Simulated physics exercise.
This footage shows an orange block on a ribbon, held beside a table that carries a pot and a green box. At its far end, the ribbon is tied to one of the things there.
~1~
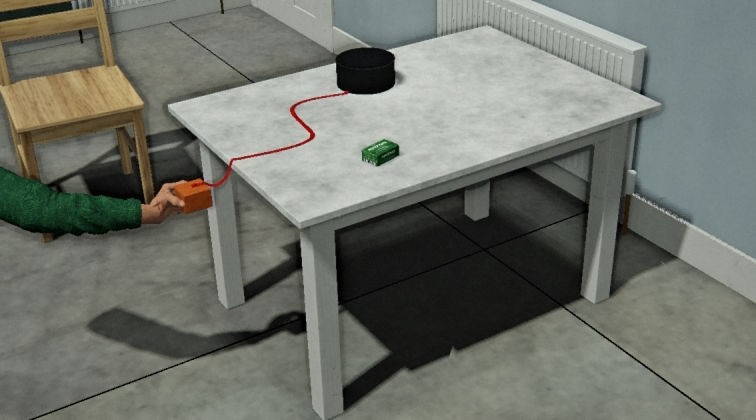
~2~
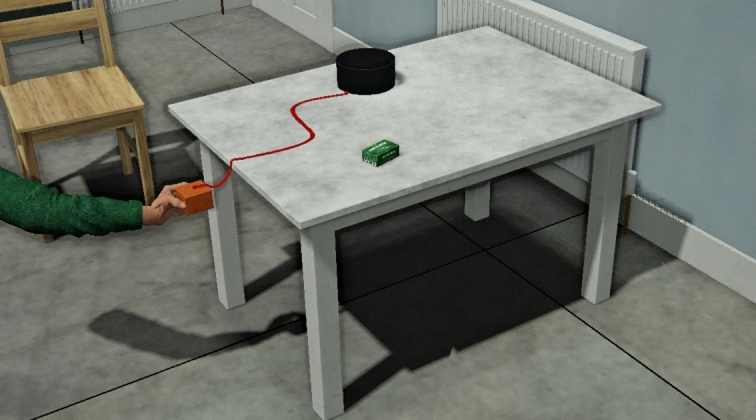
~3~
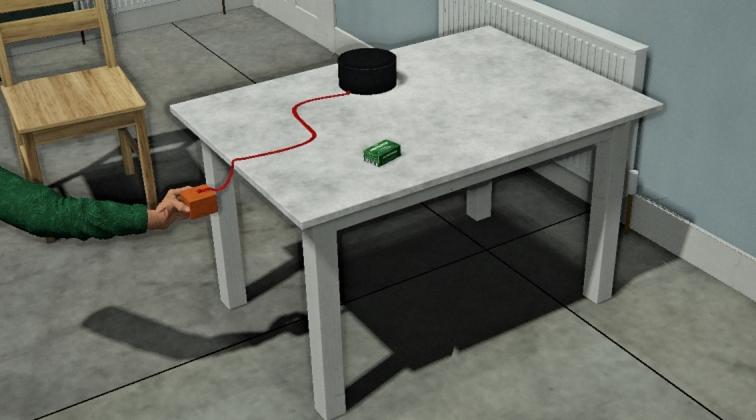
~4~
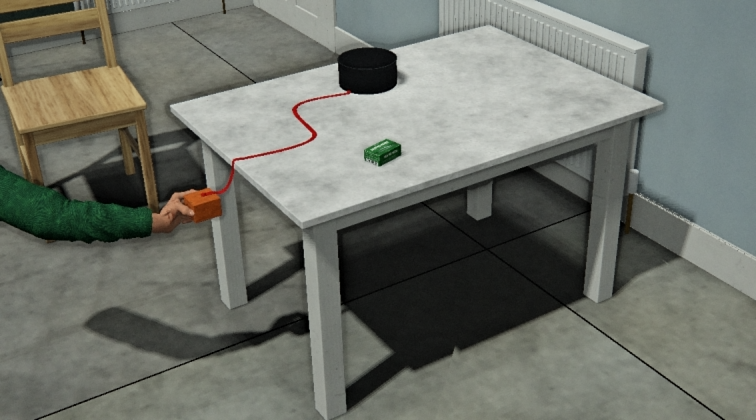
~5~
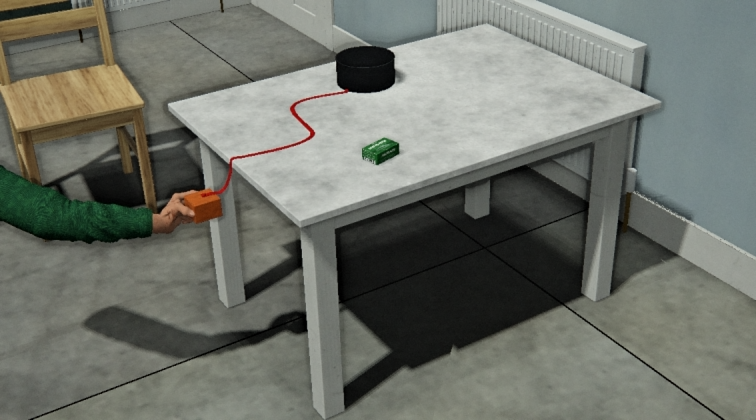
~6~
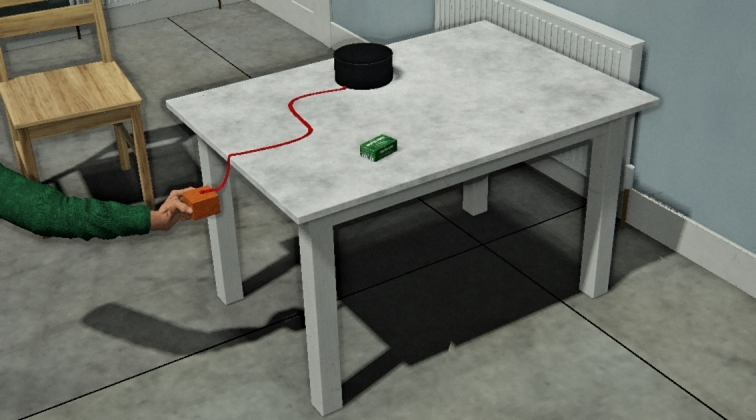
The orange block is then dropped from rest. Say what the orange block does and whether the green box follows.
By the end the orange block has stayed suspended, and the green box has held its position.
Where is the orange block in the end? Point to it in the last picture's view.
Its centre point is at (245, 245).
Then, 1.00 s past the final frame, block in the air near (182, 239); pot still; box still.
Then, 1.92 s past the final frame, block in the air near (223, 222); pot still; box still.
When it is over, block in the air near (245, 245); pot still; box still. The orange block hangs in the air and the green box remains where it stands.
